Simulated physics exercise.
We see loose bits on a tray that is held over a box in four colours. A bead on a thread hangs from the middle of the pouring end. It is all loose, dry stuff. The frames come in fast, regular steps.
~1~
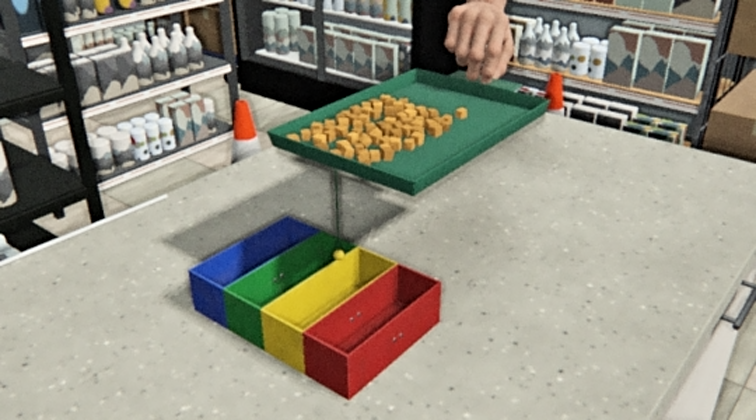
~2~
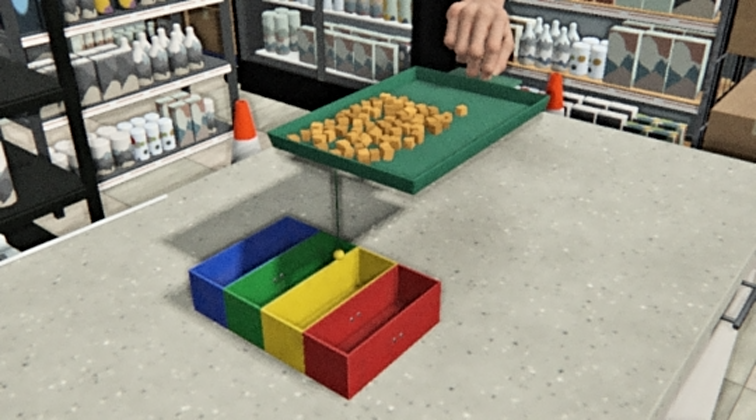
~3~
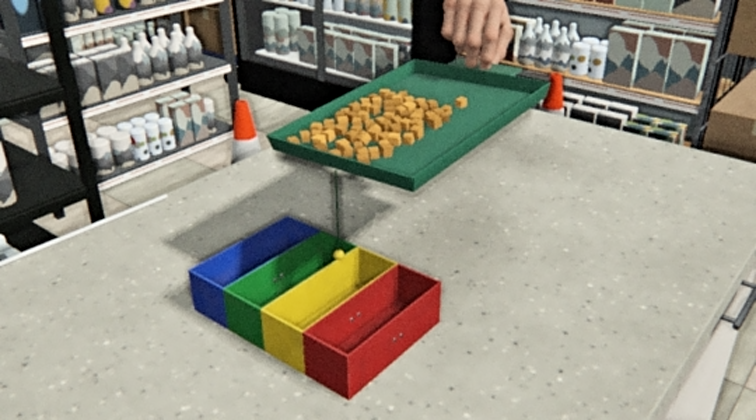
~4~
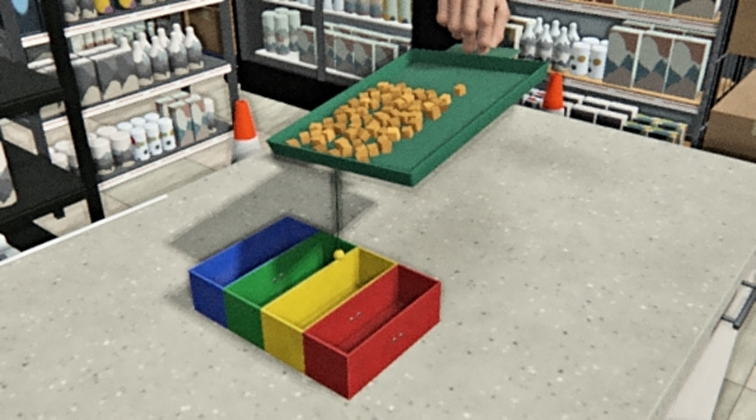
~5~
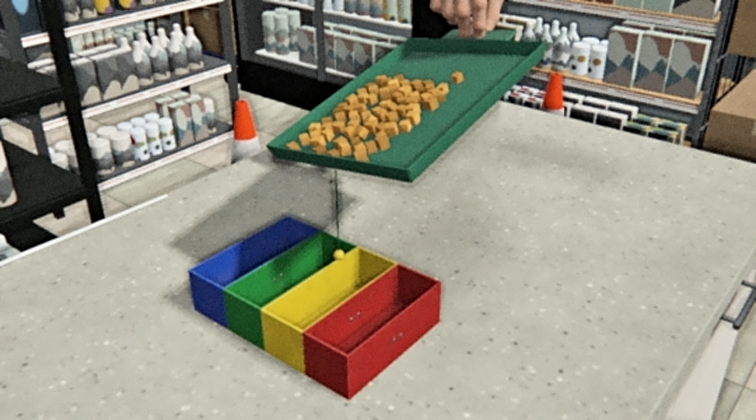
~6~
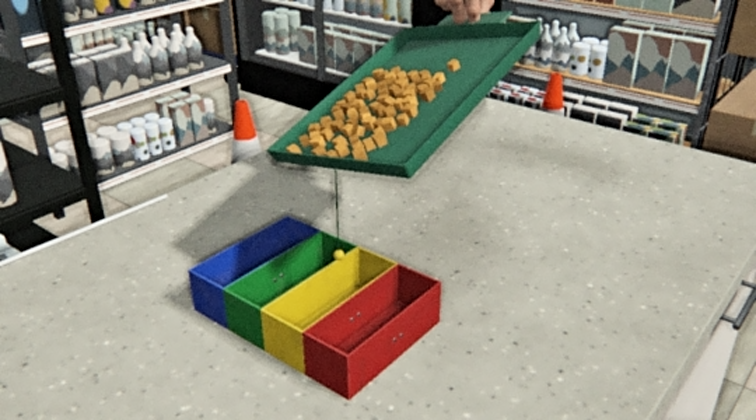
In a shop with stocked shelves and orange cones, a pale speckled counter is seen from above at an angle by a still camera. A green tray of golden-brown cubes is above an open box with blue, green, yellow and red cells, a small yellow bead hanging between them. A hand at the tray's far edge steadily tilts it toward its near left corner, and the cubes shift slightly down the tray.
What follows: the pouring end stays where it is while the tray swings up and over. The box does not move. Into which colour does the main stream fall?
The blue one ends fullest.
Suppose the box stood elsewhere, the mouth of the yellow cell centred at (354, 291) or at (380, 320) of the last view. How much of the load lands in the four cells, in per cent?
In turn 50 and 10 in a hundred.
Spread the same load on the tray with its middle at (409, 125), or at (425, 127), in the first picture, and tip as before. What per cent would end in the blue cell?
In turn 60 and 70 in a hundred.
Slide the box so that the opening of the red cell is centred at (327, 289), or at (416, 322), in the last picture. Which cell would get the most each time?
At the first place the green one, at the second blue.
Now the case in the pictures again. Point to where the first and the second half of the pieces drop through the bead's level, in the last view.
At about (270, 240), then at (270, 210).
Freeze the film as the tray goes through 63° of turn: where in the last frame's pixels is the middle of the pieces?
Close to (321, 122).
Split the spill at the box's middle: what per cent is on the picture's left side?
Near 100 %.
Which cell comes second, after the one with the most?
Next in line is the cell in green.
Just after the last frame, tray tipped steeply; every one on the tray.
A moment on, tray tipped right over; every one on the tray.
Further on, tray tipped past a quarter turn; roughly half in the blue cell; roughly a quarter in the green cell; roughly a third falling or outside the box.
When it is over, tray tipped past a quarter turn; roughly half in the blue cell; roughly a quarter in the green cell; not one in the red cell; not one in the yellow cell; roughly a third outside the box.
